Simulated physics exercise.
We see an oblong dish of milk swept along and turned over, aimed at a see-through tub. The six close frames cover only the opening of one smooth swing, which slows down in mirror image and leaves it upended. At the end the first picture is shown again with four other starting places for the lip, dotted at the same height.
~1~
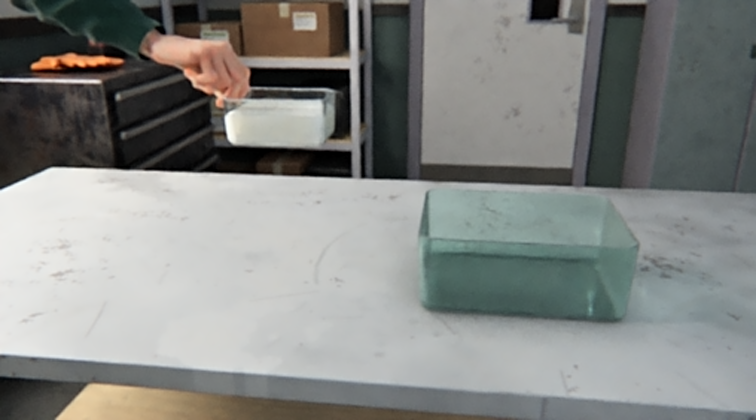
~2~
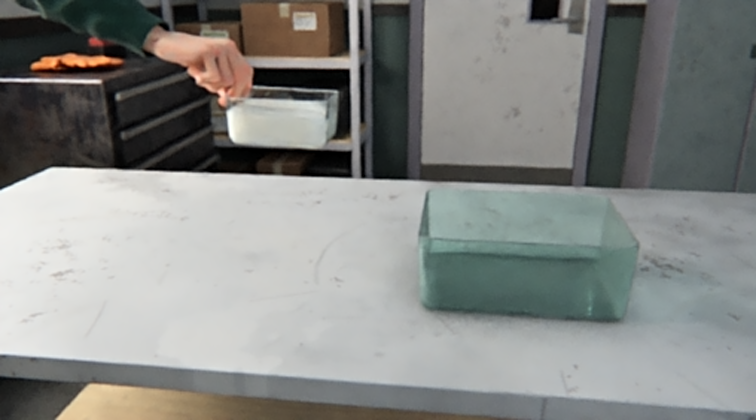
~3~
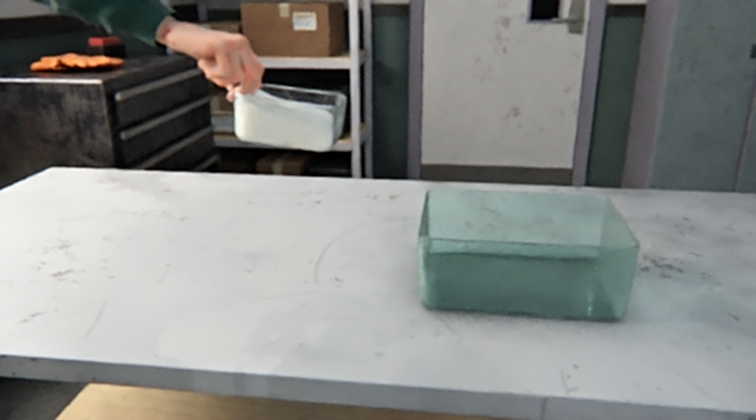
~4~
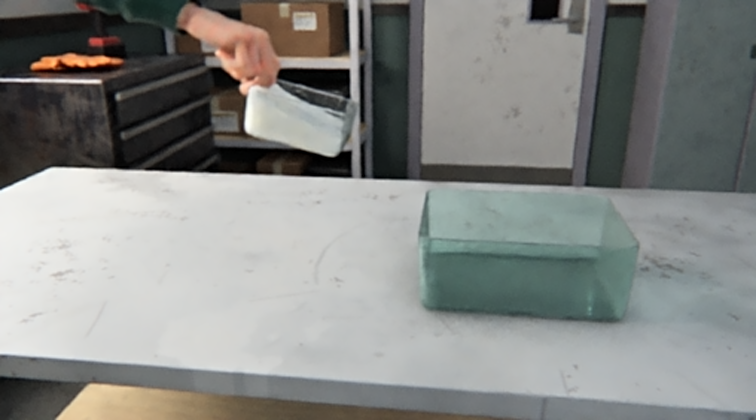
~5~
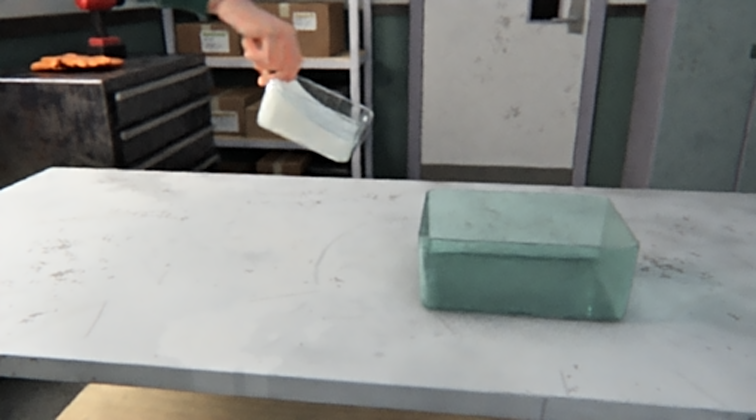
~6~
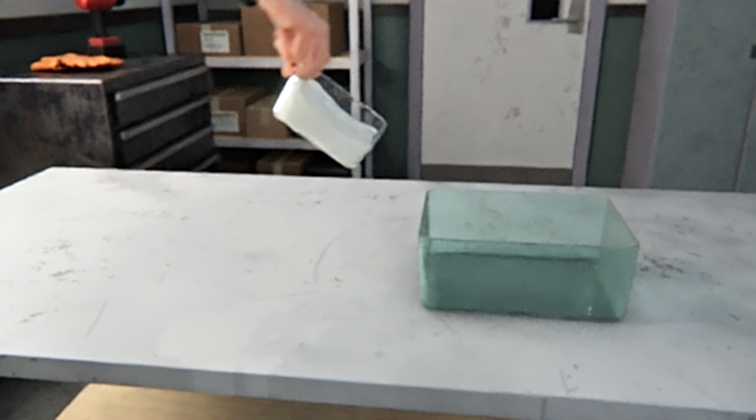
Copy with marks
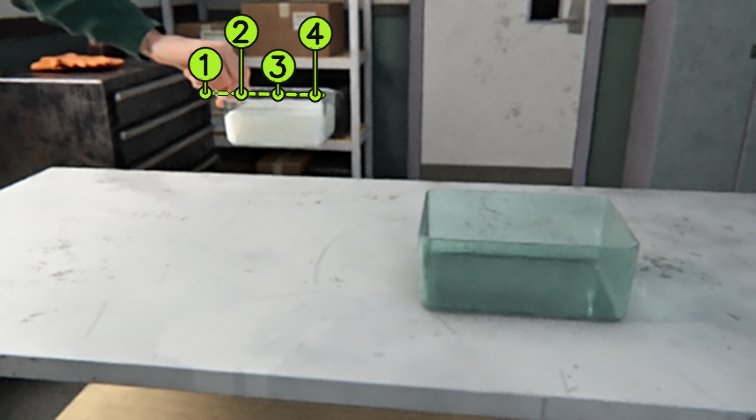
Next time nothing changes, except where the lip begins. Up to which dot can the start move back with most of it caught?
That is dot 3.
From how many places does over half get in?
Two.
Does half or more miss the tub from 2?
Yes.
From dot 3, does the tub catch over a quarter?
Yes.
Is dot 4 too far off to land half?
No.
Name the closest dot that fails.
The answer is 2.
On the marked copy, 1 at (205, 92); 2 at (241, 93); 3 at (278, 94); 4 at (315, 95).
With 1, about 0 % lands in the tub, 96 % falls short and 4 % goes beside or beyond.
With 2, about 24 % lands in the tub, 71 % falls short and 5 % goes beside or beyond.
With 3, about 72 % lands in the tub, 22 % falls short and 6 % goes beside or beyond.
With 4, about 80 % lands in the tub, 12 % falls short and 8 % goes beside or beyond.
